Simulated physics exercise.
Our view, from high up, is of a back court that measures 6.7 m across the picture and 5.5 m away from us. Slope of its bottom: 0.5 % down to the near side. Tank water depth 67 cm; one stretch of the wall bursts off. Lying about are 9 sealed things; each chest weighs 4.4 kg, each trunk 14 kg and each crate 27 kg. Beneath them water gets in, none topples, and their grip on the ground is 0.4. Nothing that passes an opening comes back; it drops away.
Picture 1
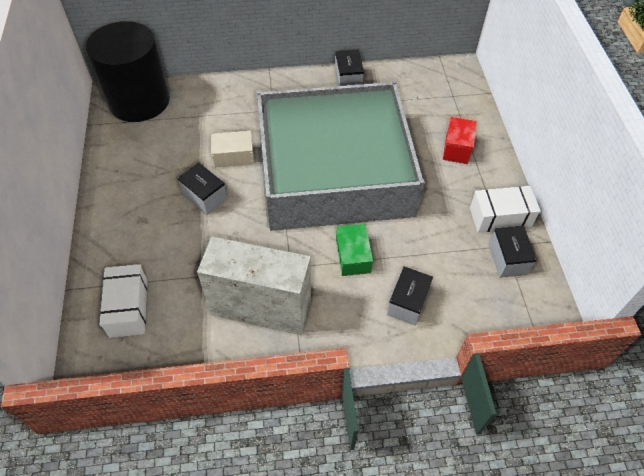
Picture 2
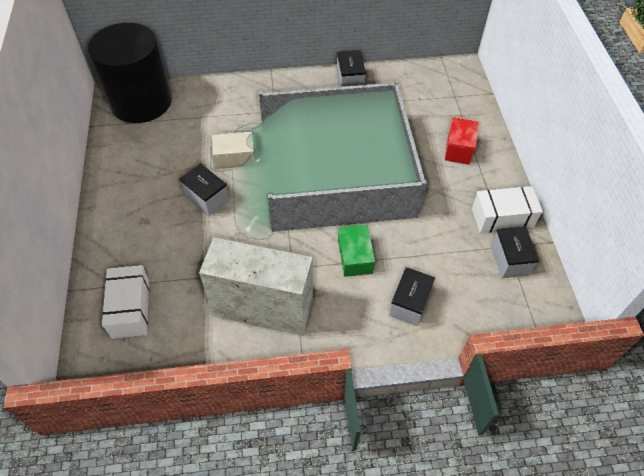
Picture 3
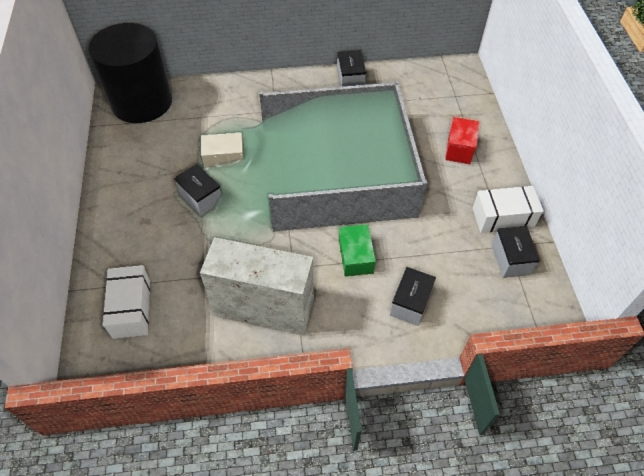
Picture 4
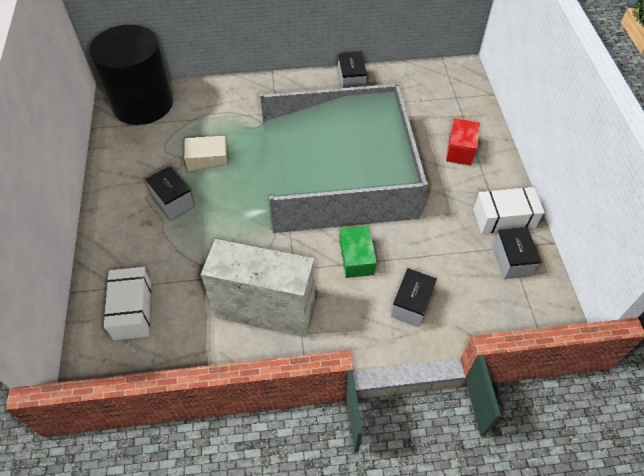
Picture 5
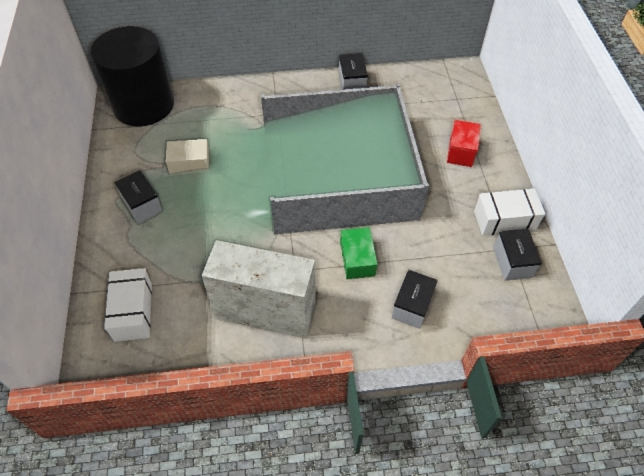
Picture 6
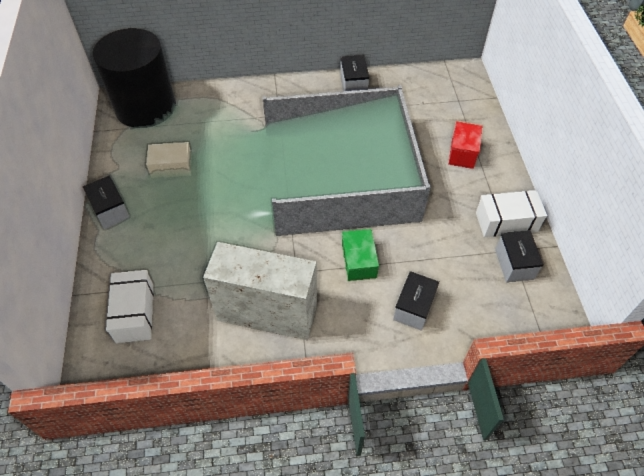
A walled back court with a paved floor, low brick wall and open green gates is seen from high up, the view almost still. A square grey tank of green water stands among dark-topped boxes, pale boxes, a stone block, a red chest at right, a green crate in front and a black barrel behind. The tank's left side opens, water spreads leftward, and a cream box and a dark-topped one slide left with it.
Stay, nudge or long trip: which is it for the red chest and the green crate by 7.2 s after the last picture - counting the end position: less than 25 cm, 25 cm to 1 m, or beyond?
One by one: The red chest ends up a little off its start; the green crate ends up close to its start.
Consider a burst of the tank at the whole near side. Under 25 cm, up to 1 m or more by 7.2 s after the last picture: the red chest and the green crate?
Under that change the red chest would be borne far and the green crate would be borne far.
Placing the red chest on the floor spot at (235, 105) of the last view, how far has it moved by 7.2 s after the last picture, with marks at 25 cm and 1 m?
What happens is that it covers a big distance.
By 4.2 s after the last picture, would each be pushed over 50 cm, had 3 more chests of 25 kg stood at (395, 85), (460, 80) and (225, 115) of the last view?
Going through them in the order asked, they come out shy of the mark, shy of the mark and clear of the mark.
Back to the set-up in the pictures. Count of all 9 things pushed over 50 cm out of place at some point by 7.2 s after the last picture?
That comes to 7.
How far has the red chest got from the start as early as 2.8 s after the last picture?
Shift by then: About 0 cm.
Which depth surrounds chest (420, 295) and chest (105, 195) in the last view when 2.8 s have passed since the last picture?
Some 0 cm at the first, some 17 cm at the second.
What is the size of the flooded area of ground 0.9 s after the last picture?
I'd put it close to 16 m2.
Then, 0.9 s after the last picture the red chest is near (468, 136), 0.0 m from its start, aground; the green crate is near (360, 248), 0.0 m from its start, aground; 0 of 9 are out; 2 afloat.
Then, 2.8 s after the last picture the red chest is near (468, 136), 0.0 m from its start, aground; the green crate is near (360, 248), 0.0 m from its start, aground; 0 of 9 are out; 3 afloat.
Then, 4.8 s after the last picture the red chest is near (468, 136), 0.0 m from its start, aground; the green crate is near (360, 248), 0.0 m from its start, aground; 0 of 9 are out; 5 afloat.
Then, 7.2 s after the last picture the red chest is near (445, 125), 0.4 m from its start, afloat; the green crate is near (360, 248), 0.0 m from its start, aground; 0 of 9 are out; 7 afloat.
